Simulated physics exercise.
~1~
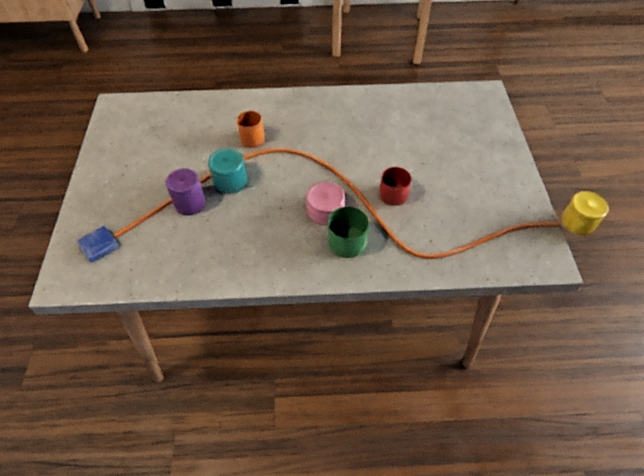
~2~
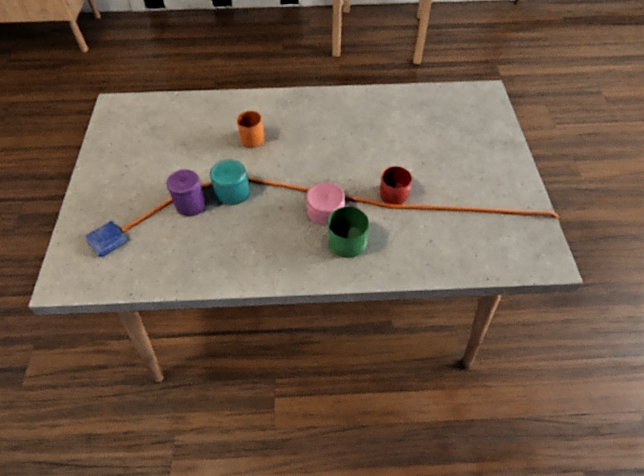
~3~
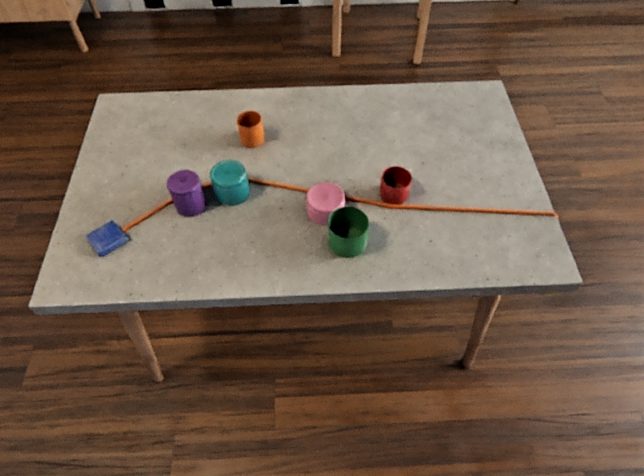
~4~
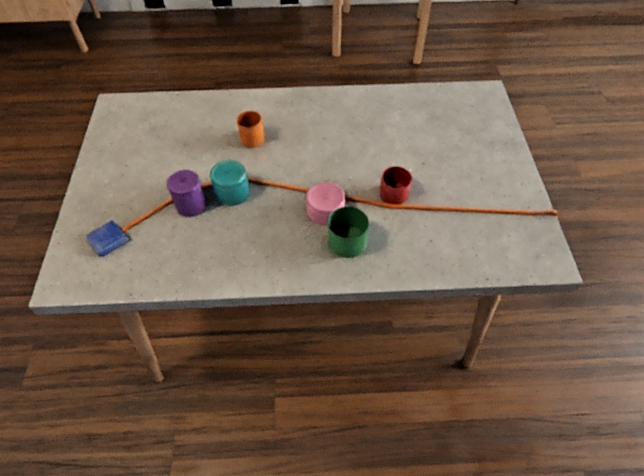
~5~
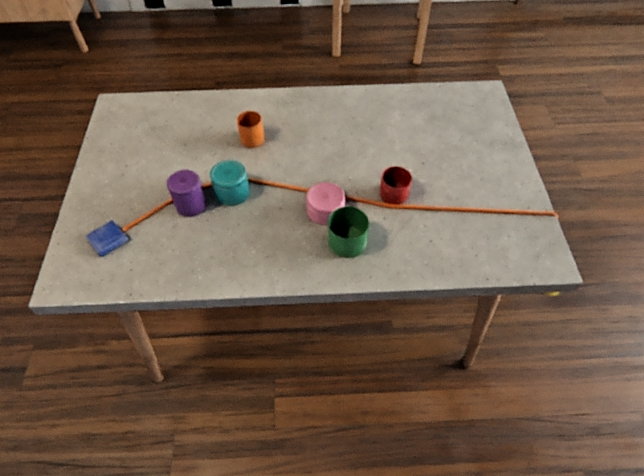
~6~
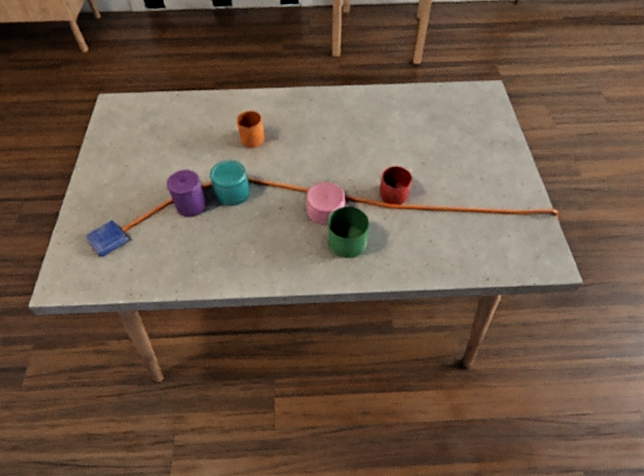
The clip shows a yellow cylinder beyond a table's right edge, corded to a blue box among colourful tubs and cups. The cylinder drops from view, the orange cord pulls taut, and the box and teal tub shift slightly before everything on the table rests still.
